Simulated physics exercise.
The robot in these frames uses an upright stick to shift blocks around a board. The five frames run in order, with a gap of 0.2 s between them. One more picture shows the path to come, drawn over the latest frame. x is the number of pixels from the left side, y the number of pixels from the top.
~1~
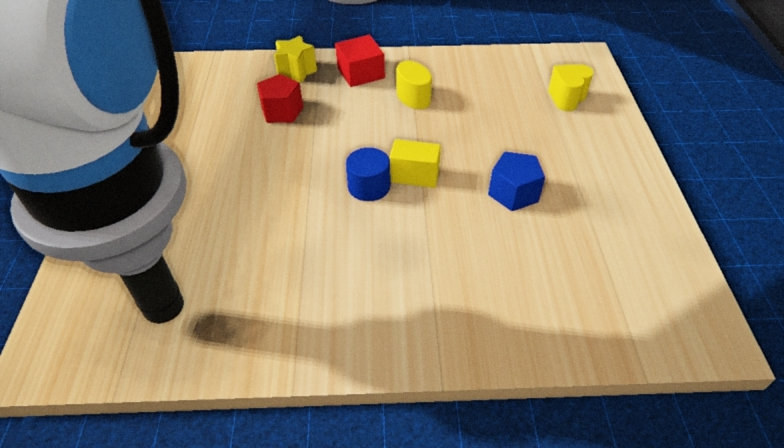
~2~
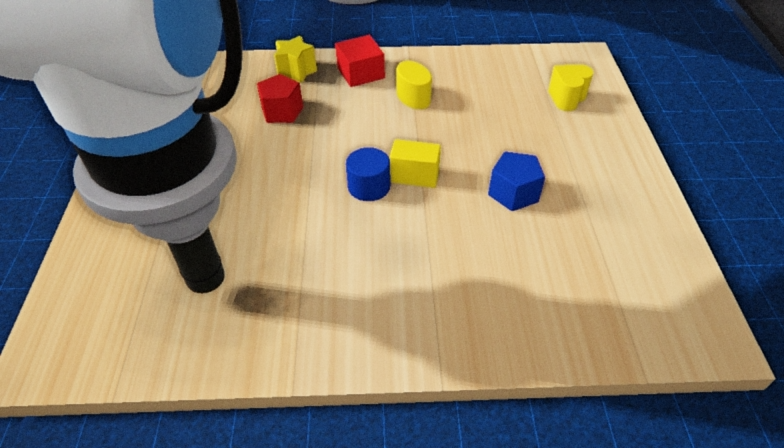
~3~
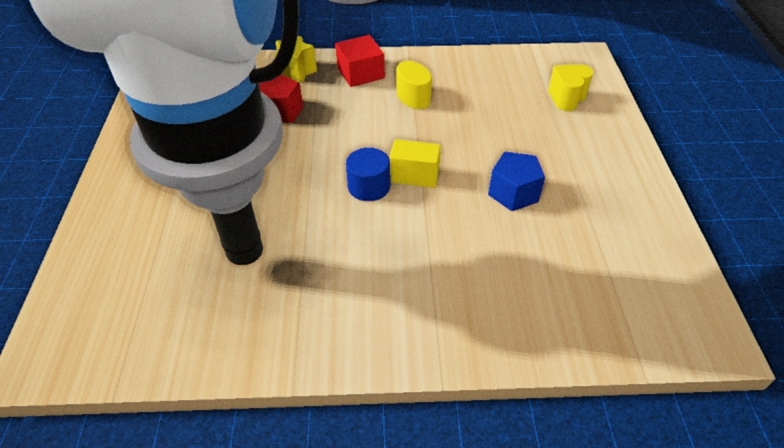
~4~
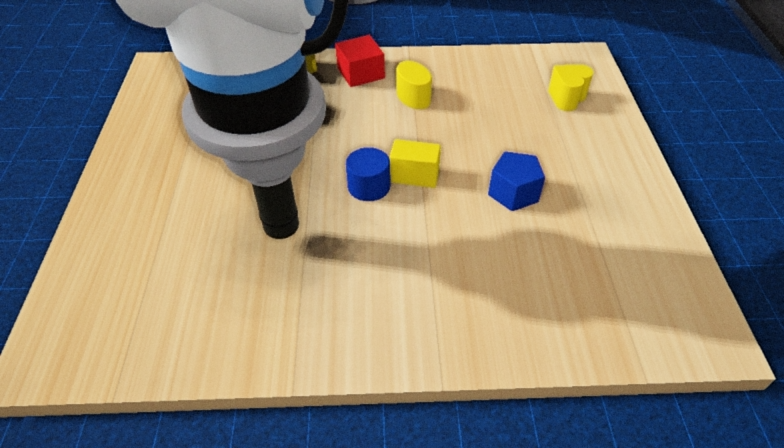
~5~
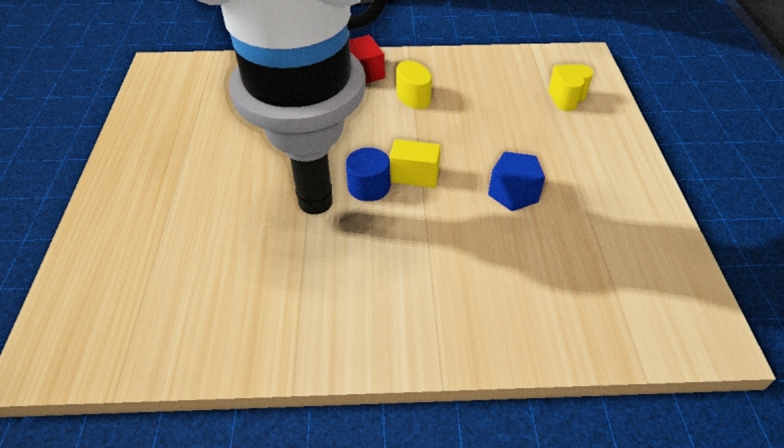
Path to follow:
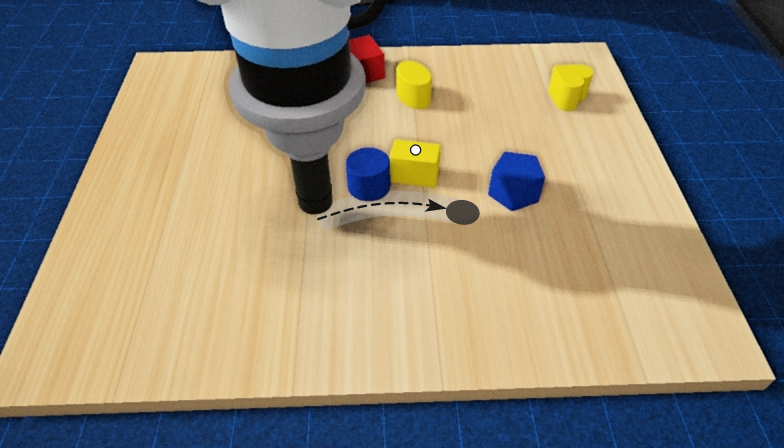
The clip opens with a robot arm holding a black stick upright over the lower left of a wooden board scattered with red, yellow and blue blocks. The arm glides steadily right and toward the back, passing in front of the red blocks and nearing the blue round block, while every block stays still.
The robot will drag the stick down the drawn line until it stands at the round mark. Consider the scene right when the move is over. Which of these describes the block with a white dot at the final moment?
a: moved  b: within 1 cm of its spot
The correct letter is a.
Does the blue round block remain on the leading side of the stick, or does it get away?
It is off to the side or behind.
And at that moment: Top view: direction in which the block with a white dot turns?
Viewed from the top, it goes clockwise.
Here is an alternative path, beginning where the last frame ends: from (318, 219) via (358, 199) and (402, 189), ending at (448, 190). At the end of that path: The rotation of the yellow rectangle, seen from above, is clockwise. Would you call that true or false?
True
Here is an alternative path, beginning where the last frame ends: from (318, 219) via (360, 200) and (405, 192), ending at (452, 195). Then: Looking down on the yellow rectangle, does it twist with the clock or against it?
It makes a clockwise turn.
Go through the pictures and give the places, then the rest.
Stick tip (164, 308); block tops, blue round block (368, 161); yellow rectangle (416, 150); blue five-sided block (519, 167), in the first frame.
Stick (206, 279); blocks unchanged, in the second frame.
Stick (245, 252); blocks unchanged, in the third frame.
Stick (282, 227); blocks unchanged, in the fourth frame.
Stick (316, 203); blue round block (368, 161); yellow rectangle (416, 150); blue five-sided block (519, 167), in the fifth frame.
Path on the board, from (318, 219) via (366, 206) and (414, 204), ending at (463, 212); the dot is on the yellow rectangle.
The first path, step by step. One third of the way, stick (366, 190); blue round block (376, 154); yellow rectangle (423, 146), turned 20° clockwise.
Two thirds of the way, stick (415, 188); blue round block (382, 151); yellow rectangle (424, 144), turned 30° clockwise.
At the end, stick (465, 196); blue round block (382, 151); yellow rectangle (424, 144), turned 30° clockwise; blue five-sided block in place.
